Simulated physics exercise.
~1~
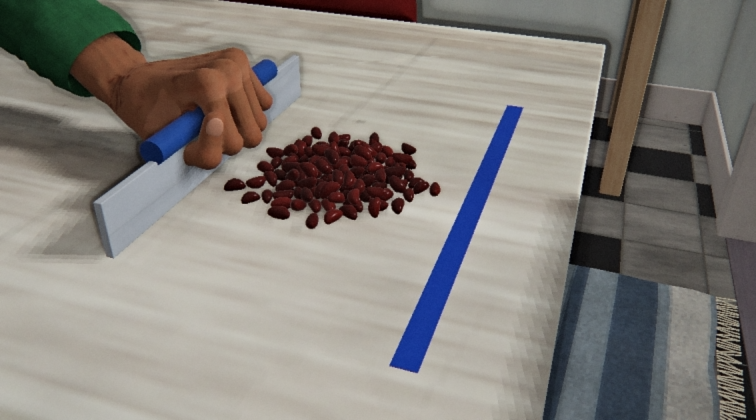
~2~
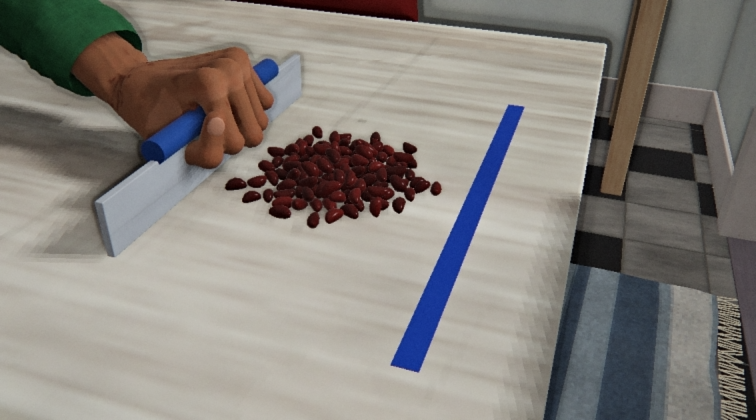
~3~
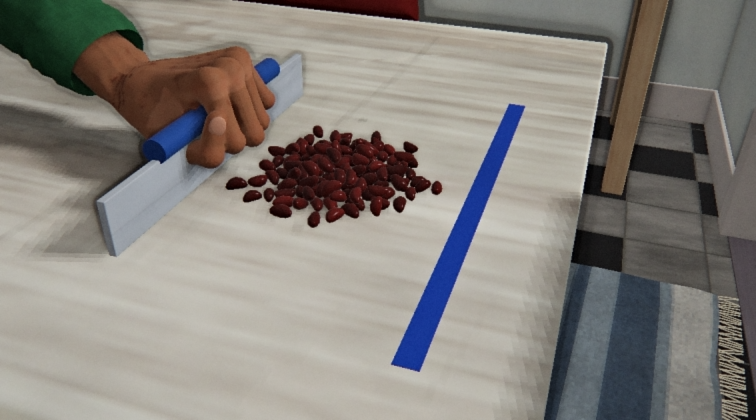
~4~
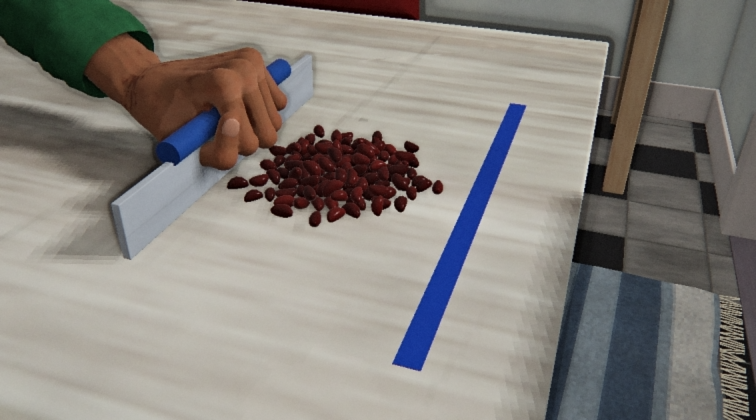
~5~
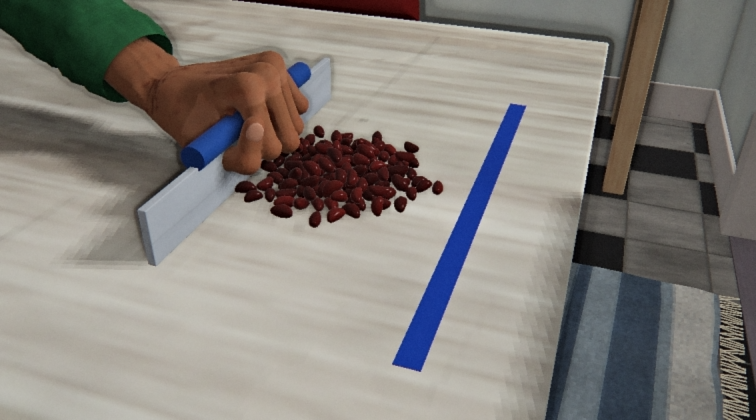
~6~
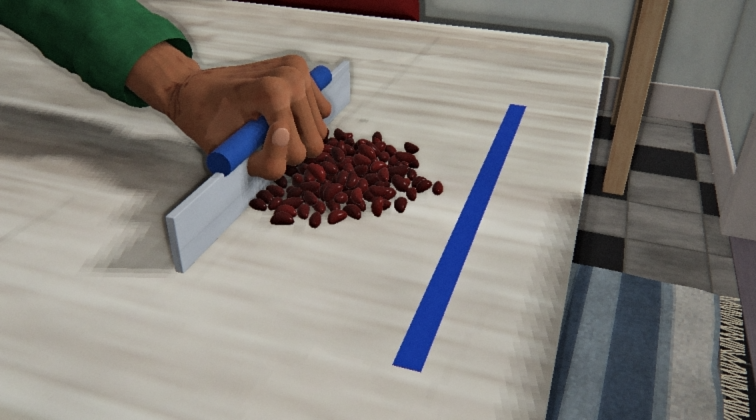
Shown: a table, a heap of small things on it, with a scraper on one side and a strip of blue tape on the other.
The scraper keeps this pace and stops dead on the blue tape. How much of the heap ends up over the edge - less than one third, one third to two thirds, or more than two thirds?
The part left behind sits above two thirds.
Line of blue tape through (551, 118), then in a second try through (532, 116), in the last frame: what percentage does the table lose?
You'd get 70 % the first time and 40 % the second.
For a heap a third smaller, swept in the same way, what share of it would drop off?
Near 10 per cent of the pieces.
Just after the last frame, scraper still moving, near (385, 139); heap all on the table, its front near (498, 207).
A moment on, scraper stopped at the blue tape; heap about a tenth over the edge.
When it is over, scraper stopped at the blue tape; heap about a tenth over the edge.
